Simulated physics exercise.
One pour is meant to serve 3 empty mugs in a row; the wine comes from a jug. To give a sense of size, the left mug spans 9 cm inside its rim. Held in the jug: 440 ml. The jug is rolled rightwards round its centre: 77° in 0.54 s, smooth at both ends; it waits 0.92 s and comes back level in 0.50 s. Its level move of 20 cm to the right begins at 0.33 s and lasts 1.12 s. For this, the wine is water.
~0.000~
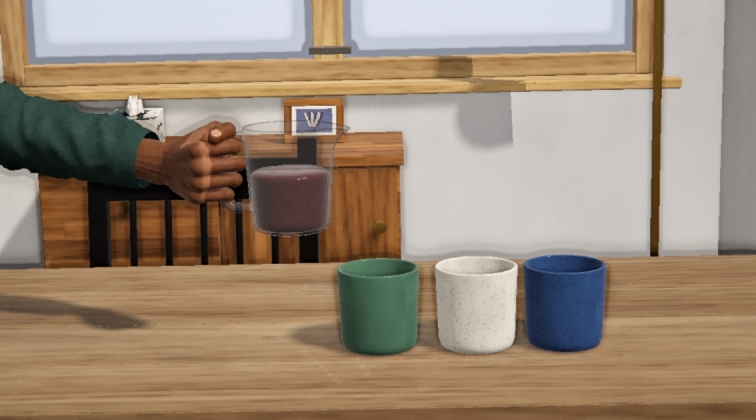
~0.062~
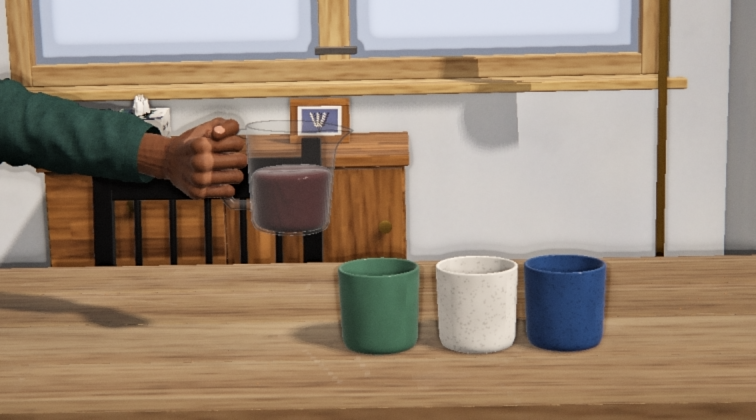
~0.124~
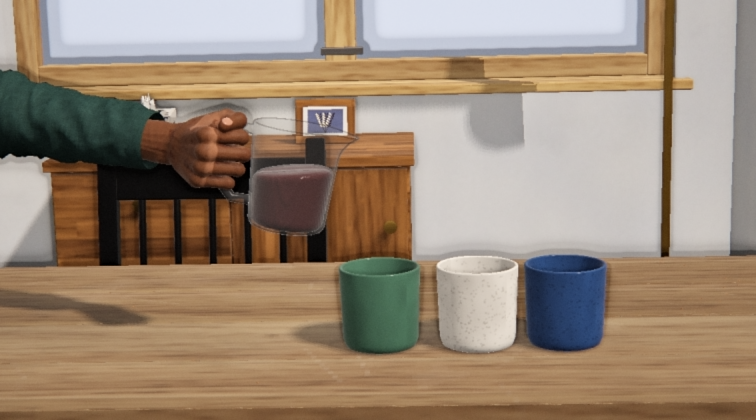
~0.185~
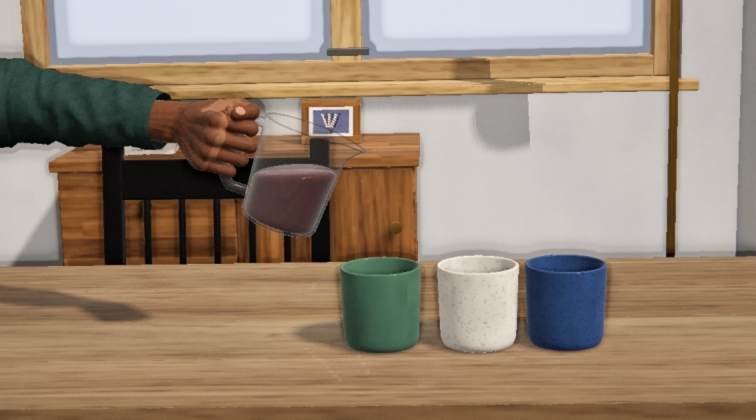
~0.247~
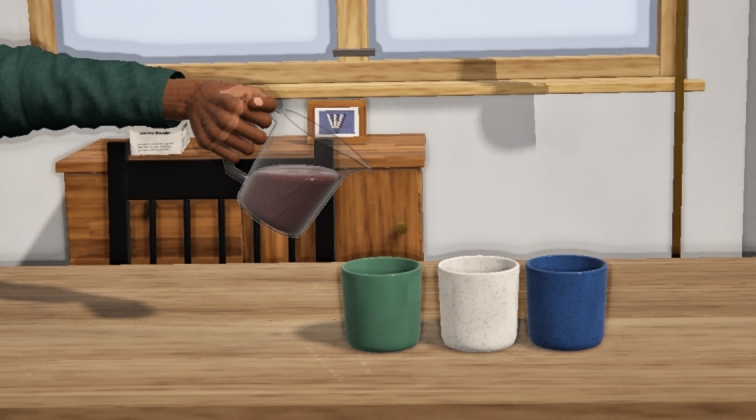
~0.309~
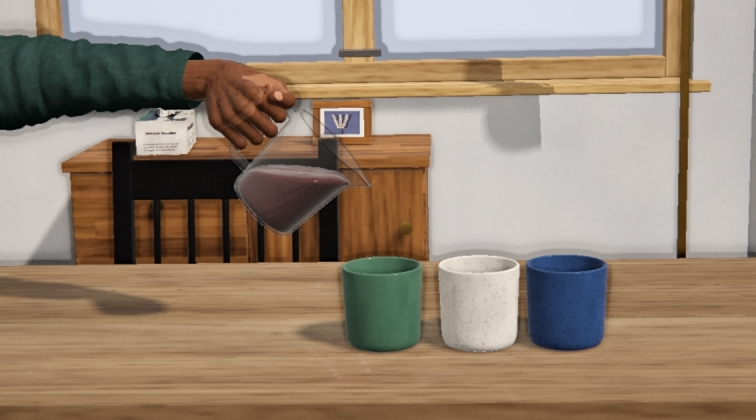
At a wooden table in a room with a window, a hand in a green sleeve holds a glass jug of dark liquid left of three mugs, green, speckled white and blue, then steadily tilts it rightwards.
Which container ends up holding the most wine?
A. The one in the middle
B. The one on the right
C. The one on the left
A.
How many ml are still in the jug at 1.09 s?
About 130 ml.
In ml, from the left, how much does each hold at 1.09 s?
About 70 ml left, 150 ml middle, 0 ml right.
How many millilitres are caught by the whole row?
The whole row together ends up with some 300 ml.
By 0.76 s the tilt is 77° and from the left they hold 65 ml, 20 ml, 0 ml, the jug 235 ml, and 30 ml is on the table top.
By 1.09 s the tilt is 77° and from the left they hold 70 ml, 150 ml, 0 ml, the jug 135 ml, and 60 ml is on the table top.
By 1.43 s the tilt is 77° and from the left they hold 70 ml, 155 ml, 50 ml, the jug 75 ml, and 80 ml is on the table top.
By 1.81 s the tilt is 16° and from the left they hold 70 ml, 155 ml, 75 ml, the jug 60 ml, and 80 ml is on the table top.
At rest from the left they hold 70 ml, 155 ml, 75 ml, the jug 60 ml, and 80 ml is on the table top.
